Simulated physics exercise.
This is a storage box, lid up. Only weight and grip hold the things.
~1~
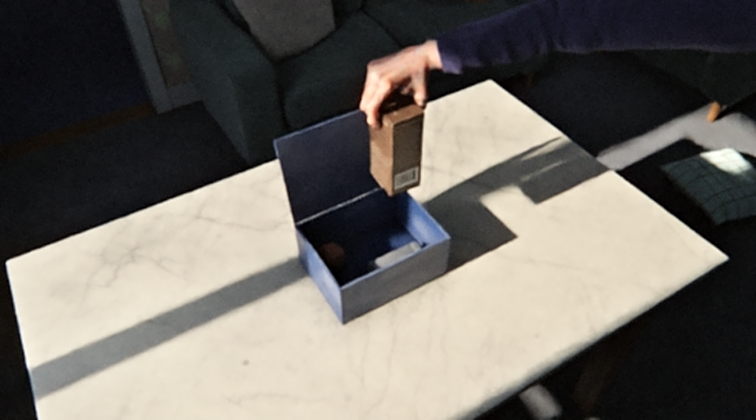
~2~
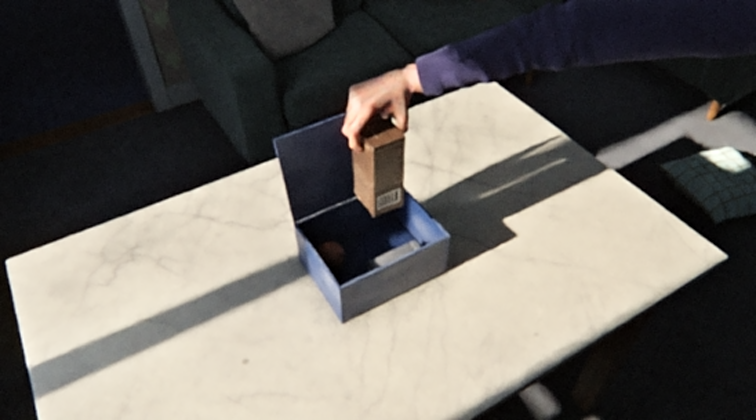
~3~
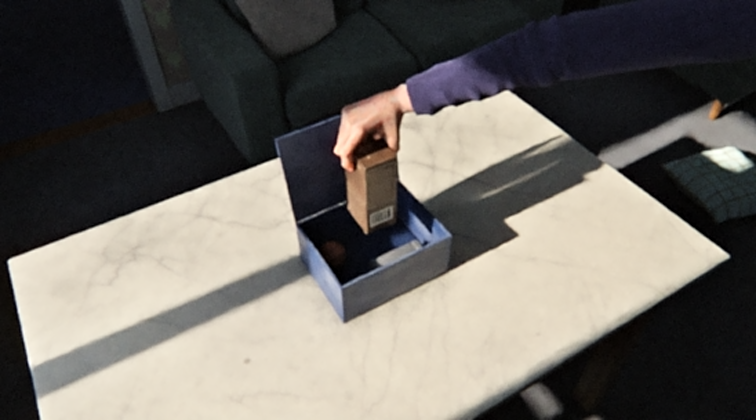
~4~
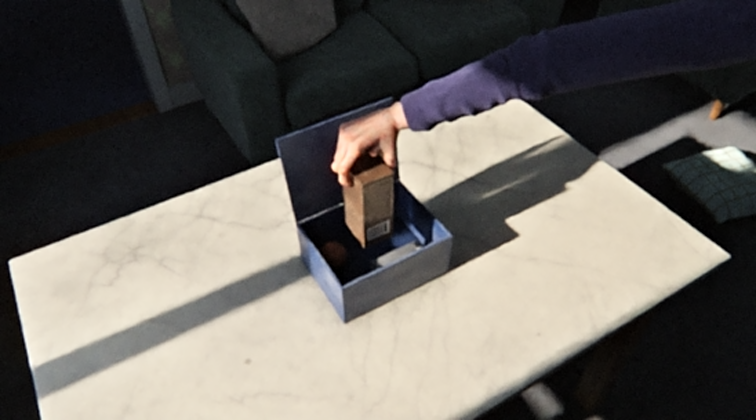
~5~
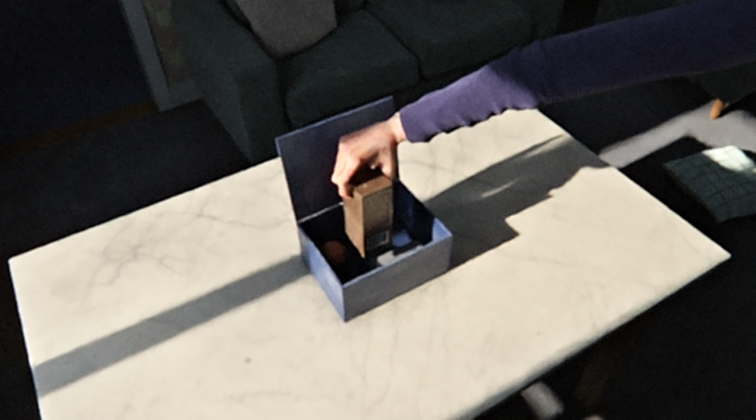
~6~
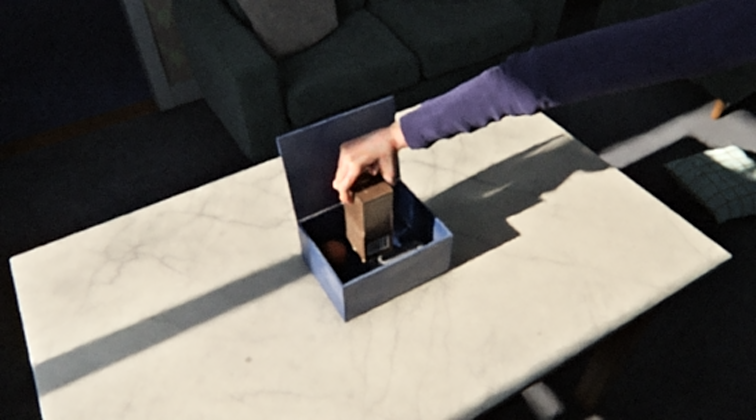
A hand lowers a brown carton into an open blue storage box on a table.
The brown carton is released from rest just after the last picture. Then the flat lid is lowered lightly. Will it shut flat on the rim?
The lid is held up.
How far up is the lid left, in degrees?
Some 90° above the rim.
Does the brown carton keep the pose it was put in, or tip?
The brown carton tips.
Then, 0.30 s on from there, brown carton turned 48° from how it was put near (365, 232); grey shaker shifted about its own width.
Then, 2.70 s on from there, lid 85° above the rim; brown carton turned 51° from how it was put near (361, 236); grey shaker shifted about its own width.
In the end, lid 88° above the rim; toppled in the box, brown carton; the other 2 unmoved. At the end, from the last picture's camera, brown carton near (361, 236).
